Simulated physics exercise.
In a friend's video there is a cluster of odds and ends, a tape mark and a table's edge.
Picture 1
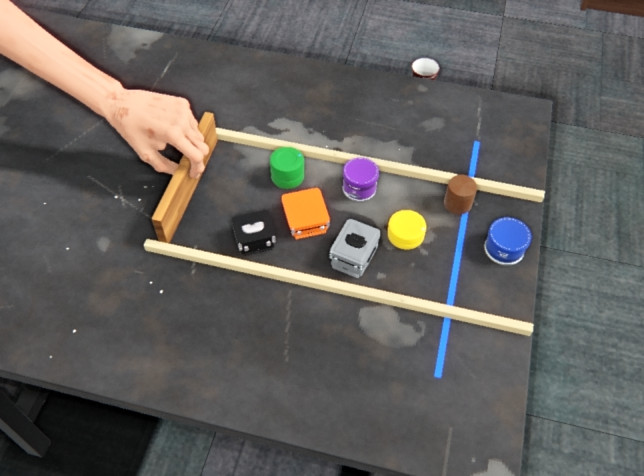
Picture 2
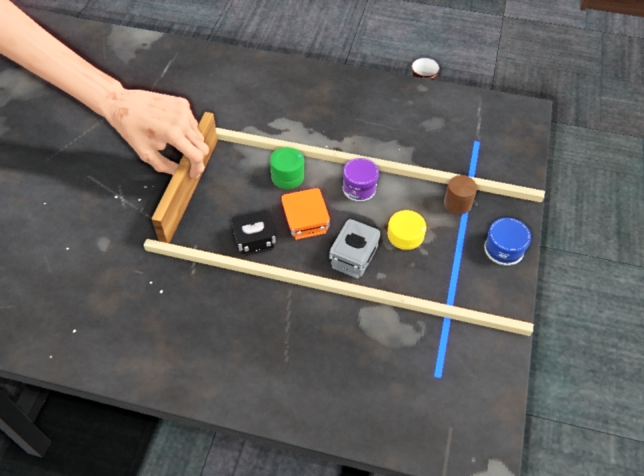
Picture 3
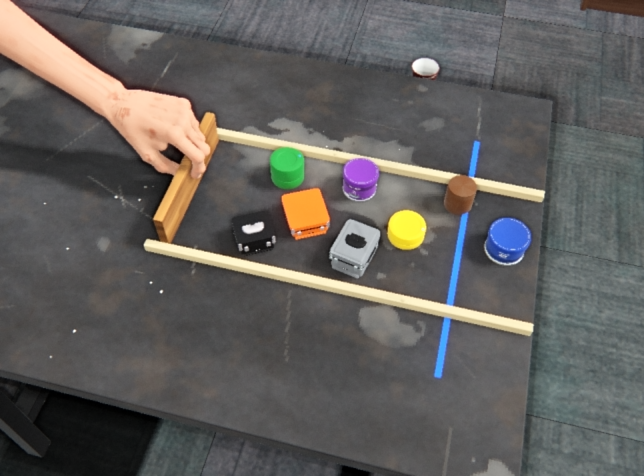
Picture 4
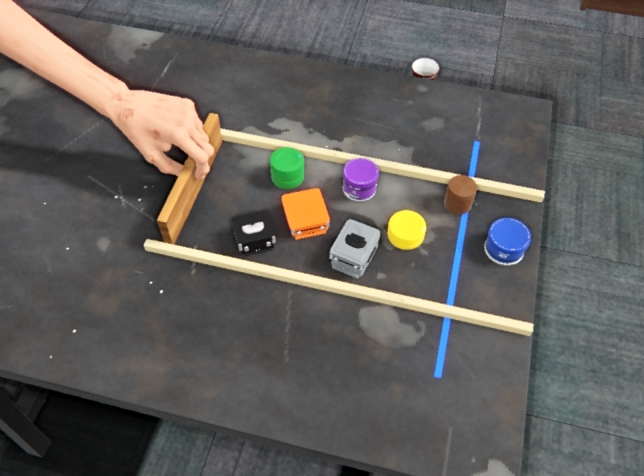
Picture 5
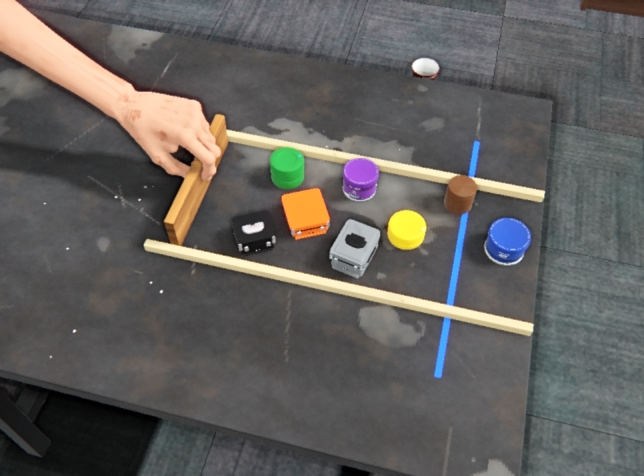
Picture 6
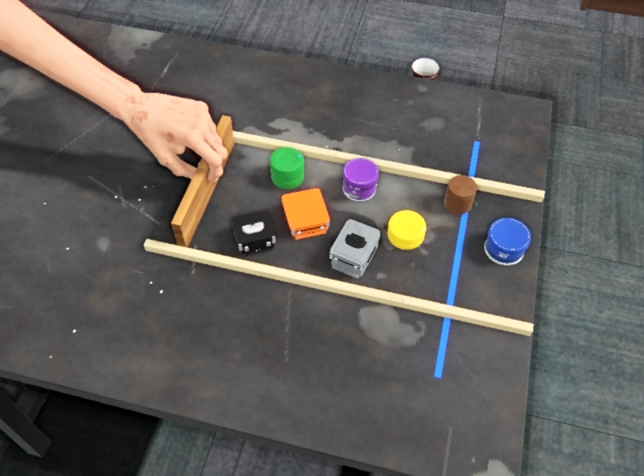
At the start, a hand holds a wooden board upright at the left end of two pale rails on a dark table, with colourful lids, tins and cases scattered between them and a blue tape line. The hand then slides the board slightly right, towards the objects, which stay still.
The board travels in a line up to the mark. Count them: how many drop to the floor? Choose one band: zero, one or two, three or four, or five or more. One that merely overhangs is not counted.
One or two.
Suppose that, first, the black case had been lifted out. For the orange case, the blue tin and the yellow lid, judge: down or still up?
I'd say the orange case stays up, the blue tin does not stay, and the yellow lid stays up.
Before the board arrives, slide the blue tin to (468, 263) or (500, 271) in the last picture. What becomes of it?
Case one, it ends up off; case two, it ends up off.
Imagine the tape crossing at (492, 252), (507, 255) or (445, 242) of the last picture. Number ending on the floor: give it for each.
Taken one after another, the numbers are 4, 5 and 0.
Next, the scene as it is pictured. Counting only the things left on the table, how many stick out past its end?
Count: 0.
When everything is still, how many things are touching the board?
Looks like 3 of them, all told.
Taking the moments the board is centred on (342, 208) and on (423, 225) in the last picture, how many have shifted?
6 at one spot and 8 at the other.
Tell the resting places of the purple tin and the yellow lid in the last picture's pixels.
In the last picture the first middle sits at (517, 206) and the other at (517, 238).
Soon after, none off yet; blue tin at rest near (507, 242); brown lid at rest near (460, 195); yellow lid at rest near (407, 230).
At rest, the number that fall off is one or two; fallen, brown lid and blue tin.
